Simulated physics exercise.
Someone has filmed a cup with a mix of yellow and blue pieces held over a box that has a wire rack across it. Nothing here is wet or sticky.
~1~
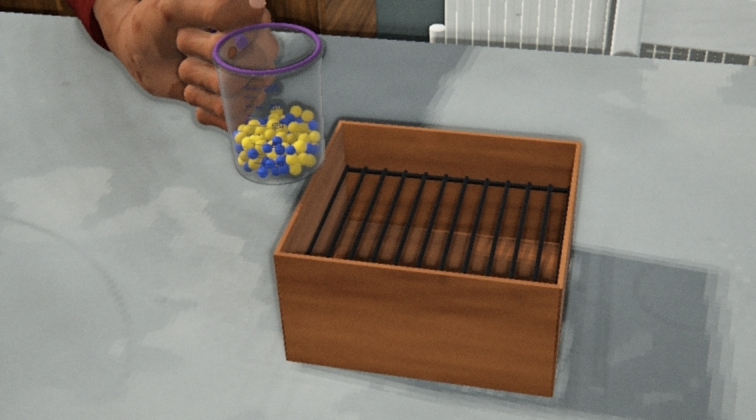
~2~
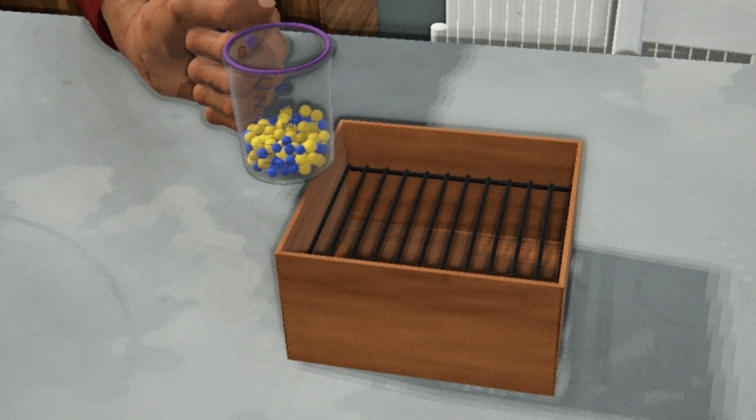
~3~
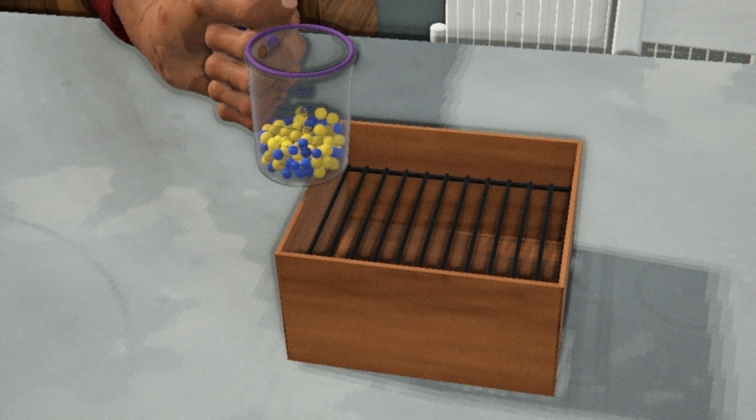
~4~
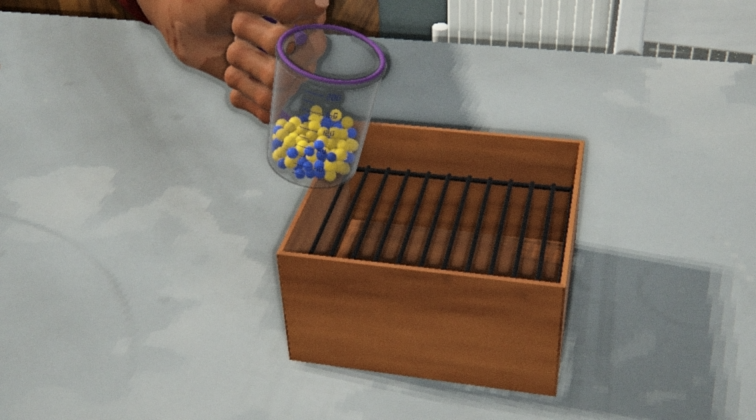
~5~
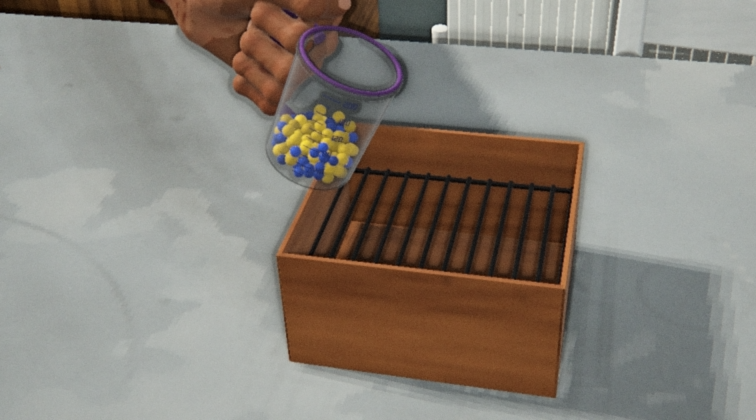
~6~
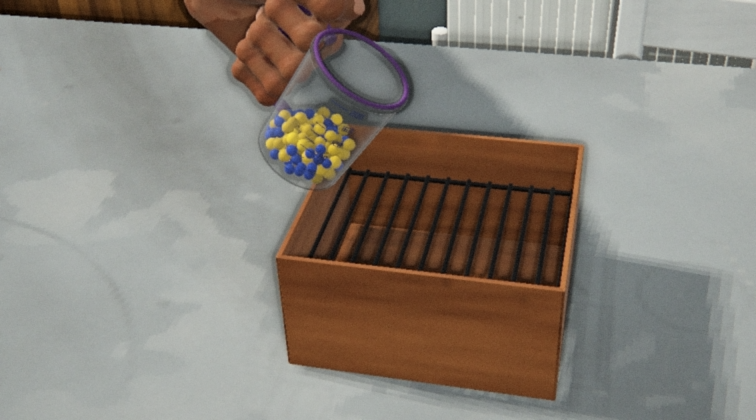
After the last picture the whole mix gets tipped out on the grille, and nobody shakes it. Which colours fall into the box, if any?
Here the yellow bits drop through, and the blue bits drop through.
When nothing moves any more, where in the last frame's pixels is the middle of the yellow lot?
Close to (440, 297).
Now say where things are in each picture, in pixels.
Cup near (274, 106), upright; rack near (517, 249), 12 wires across; yellow wooden balls near (275, 137), narrower than the gaps; blue sweets near (271, 139), narrower than the gaps, in the first frame.
Cup near (283, 105), upright; blue ones near (280, 139), in the second frame.
Cup near (301, 107), tipped 4°; yellow ones near (300, 139), in the third frame.
Cup near (321, 109), tipped 13°; blue ones near (307, 139), in the fourth frame.
Cup near (330, 111), tipped 24°; yellow ones near (316, 139), in the fifth frame.
Cup near (329, 113), tipped 34°; rack near (519, 252); yellow ones near (312, 139); blue ones near (301, 134), in the sixth frame.
Then, 0.27 s on from there, yellow ones, the whole lot in the cup; blue ones, the whole lot in the cup.
Then, 0.62 s on from there, yellow ones, the whole lot in the cup; blue ones, the whole lot in the cup.
Then, 1.00 s on from there, yellow ones, near half in the cup, near a third on or over the wires, a little under the rack; blue ones, the bulk in the cup, near a quarter on or over the wires, only a few under the rack.
In the end, yellow ones, the whole lot under the rack; blue ones, the whole lot under the rack.
